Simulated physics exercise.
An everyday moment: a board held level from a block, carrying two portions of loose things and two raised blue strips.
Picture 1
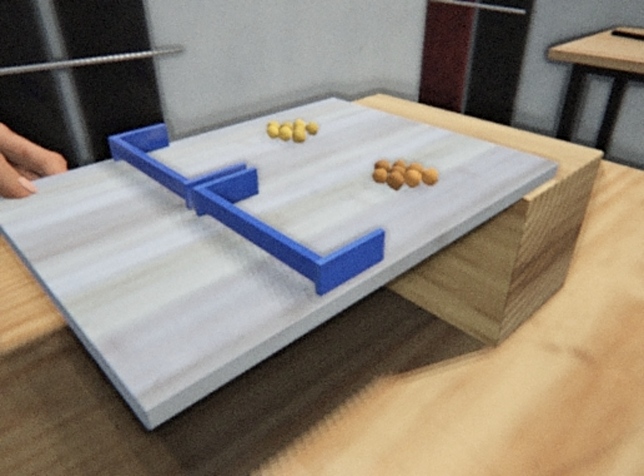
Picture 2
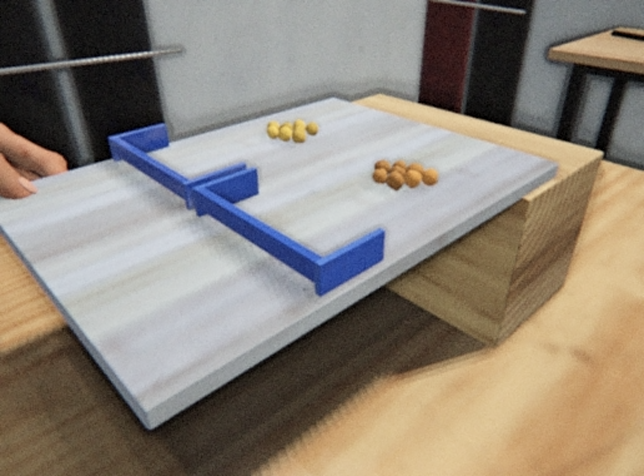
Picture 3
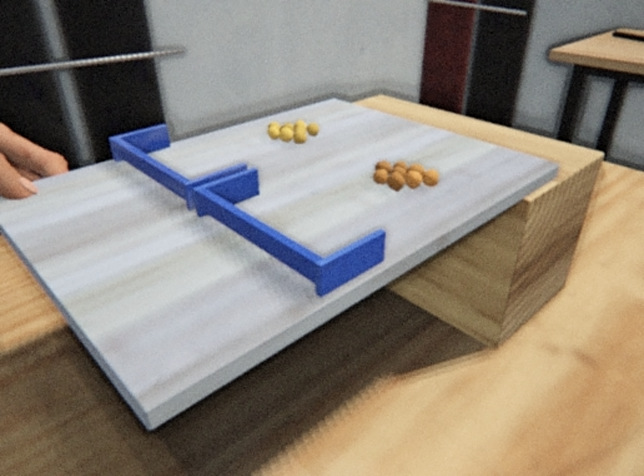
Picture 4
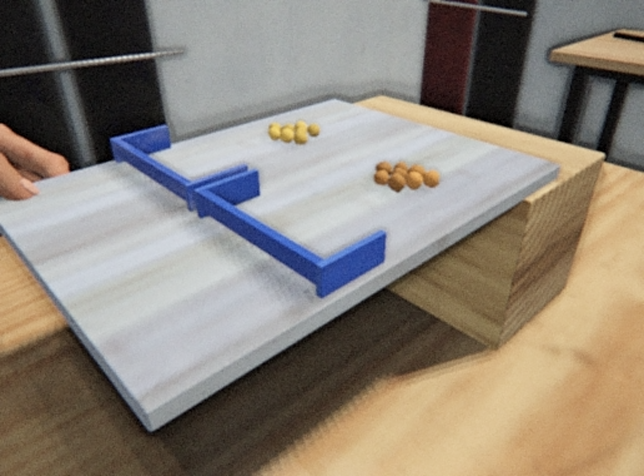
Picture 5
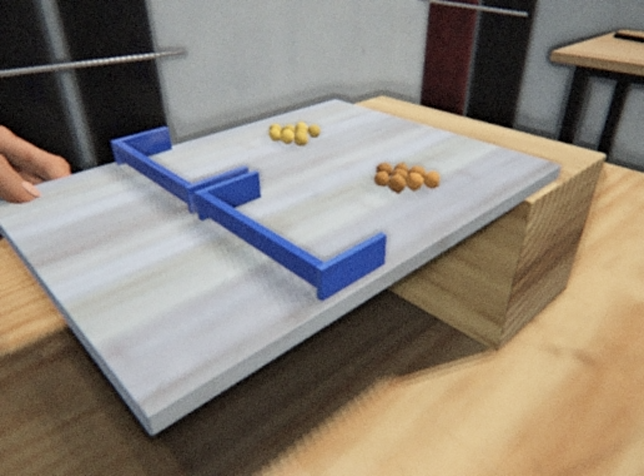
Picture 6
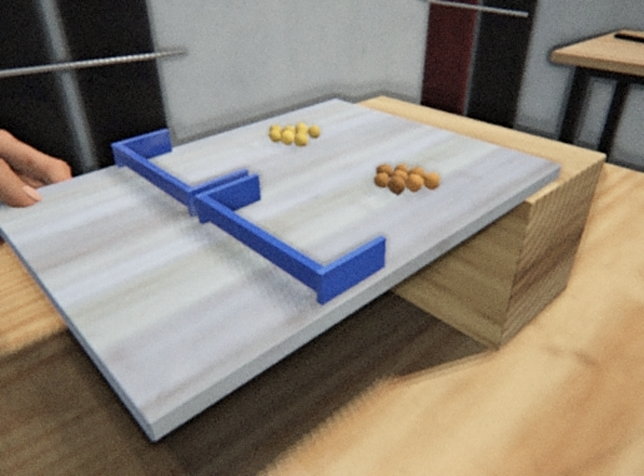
On a pale board beside a wooden block, yellow and orange-brown pieces stay almost still.
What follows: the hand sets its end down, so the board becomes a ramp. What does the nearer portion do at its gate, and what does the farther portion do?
Here the nearer portion ends behind the gate, and the farther portion ends behind the gate.
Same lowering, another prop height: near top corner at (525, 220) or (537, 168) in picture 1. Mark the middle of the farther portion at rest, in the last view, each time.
One: (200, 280). Two: (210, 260).
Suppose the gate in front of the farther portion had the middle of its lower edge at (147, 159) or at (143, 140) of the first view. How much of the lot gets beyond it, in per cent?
Roughly 100 per cent, and 100 per cent.
Then, 0.42 s after the last picture, board sloping at 9°; nearer portion where it was; farther portion where it was.
Then, 0.95 s after the last picture, board sloping at 20°; nearer portion on its way down; farther portion on its way down.
Then, 1.52 s after the last picture, board resting at 30°; nearer portion has reached its gate; farther portion has reached its gate.
At rest, board resting at 30°; nearer portion gathered behind its gate; farther portion gathered behind its gate.
